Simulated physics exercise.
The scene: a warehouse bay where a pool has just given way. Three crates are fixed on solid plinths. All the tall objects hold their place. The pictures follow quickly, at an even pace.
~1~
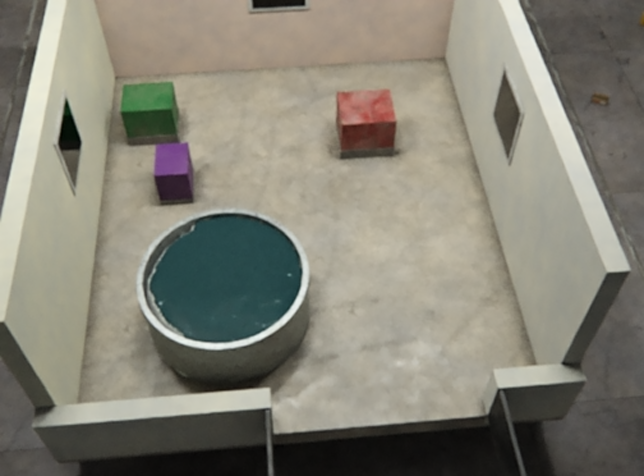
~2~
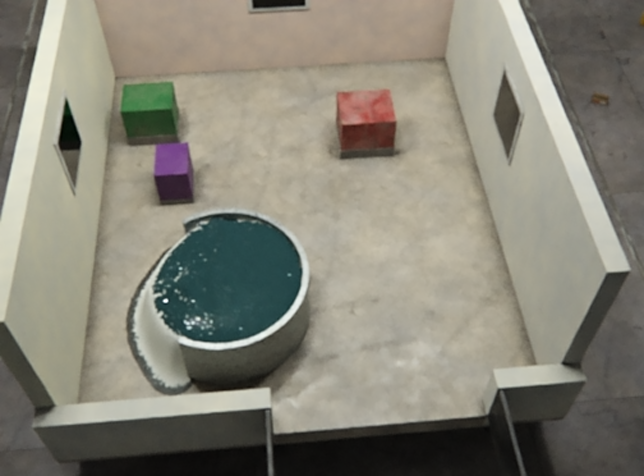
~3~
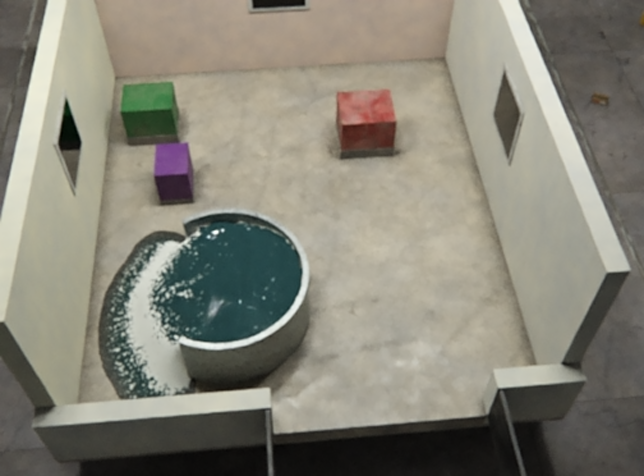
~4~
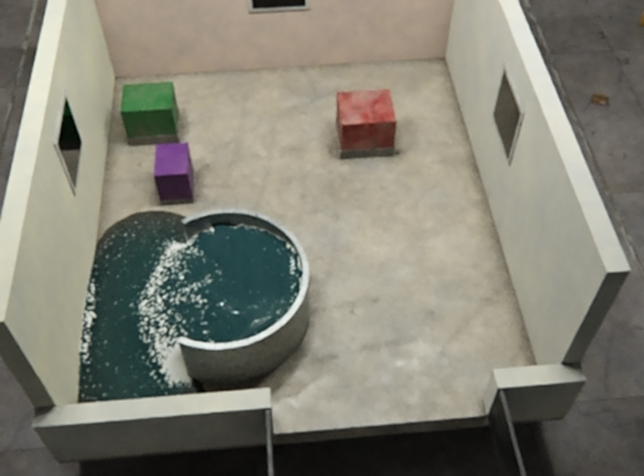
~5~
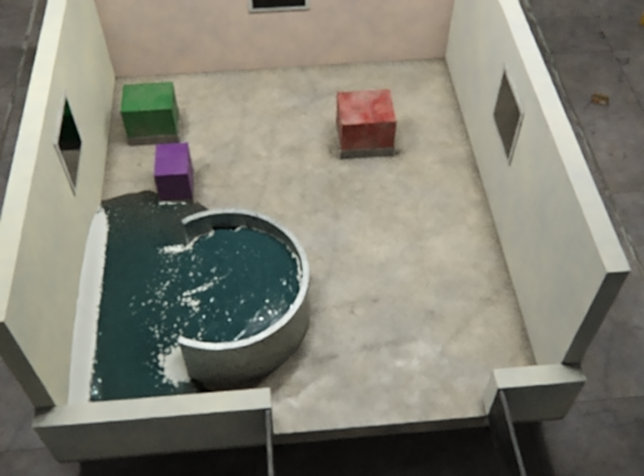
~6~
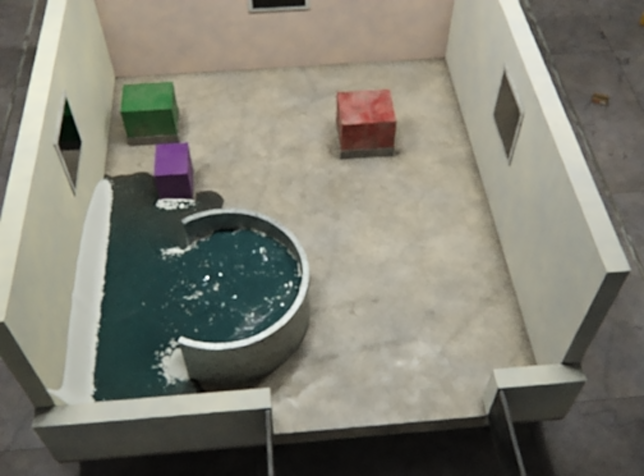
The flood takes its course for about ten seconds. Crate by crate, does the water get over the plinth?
In the end: The red crate escapes dry; the purple crate is wetted; the green crate is wetted.
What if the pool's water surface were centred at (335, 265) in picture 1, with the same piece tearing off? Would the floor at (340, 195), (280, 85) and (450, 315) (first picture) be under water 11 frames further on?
In that order: Free of water, clear, clear.
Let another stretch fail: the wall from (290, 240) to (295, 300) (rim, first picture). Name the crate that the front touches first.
It is the red crate.
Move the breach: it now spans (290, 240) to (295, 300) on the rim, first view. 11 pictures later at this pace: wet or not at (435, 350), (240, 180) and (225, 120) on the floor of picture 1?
One after the other: Flooded, no water, free of water.
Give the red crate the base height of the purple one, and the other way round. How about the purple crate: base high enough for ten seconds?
Purple crate takes water.
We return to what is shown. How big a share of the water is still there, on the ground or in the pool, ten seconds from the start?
Some 90 per cent.
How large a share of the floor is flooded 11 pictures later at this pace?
Some 35 per cent.
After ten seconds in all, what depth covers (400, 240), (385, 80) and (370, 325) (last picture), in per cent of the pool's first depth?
In that order: 6, 12 and 8 per cent.
A moment on, water covers 20 % of the floor; the red crate not reached, the purple crate water round its plinth, the green crate water round its plinth.
Next, water covers 35 % of the floor; the red crate not reached, the purple crate water round its plinth, the green crate water round its plinth.
Then, water covers 80 % of the floor; the red crate water round its plinth, the purple crate water round its plinth, the green crate water round its plinth.
Later, water covers 95 % of the floor; the red crate water round its plinth, the purple crate water round its plinth, the green crate water round its plinth.
In the end, water covers 100 % of the floor; the red crate stayed above the water, the purple crate was topped, the green crate was topped.
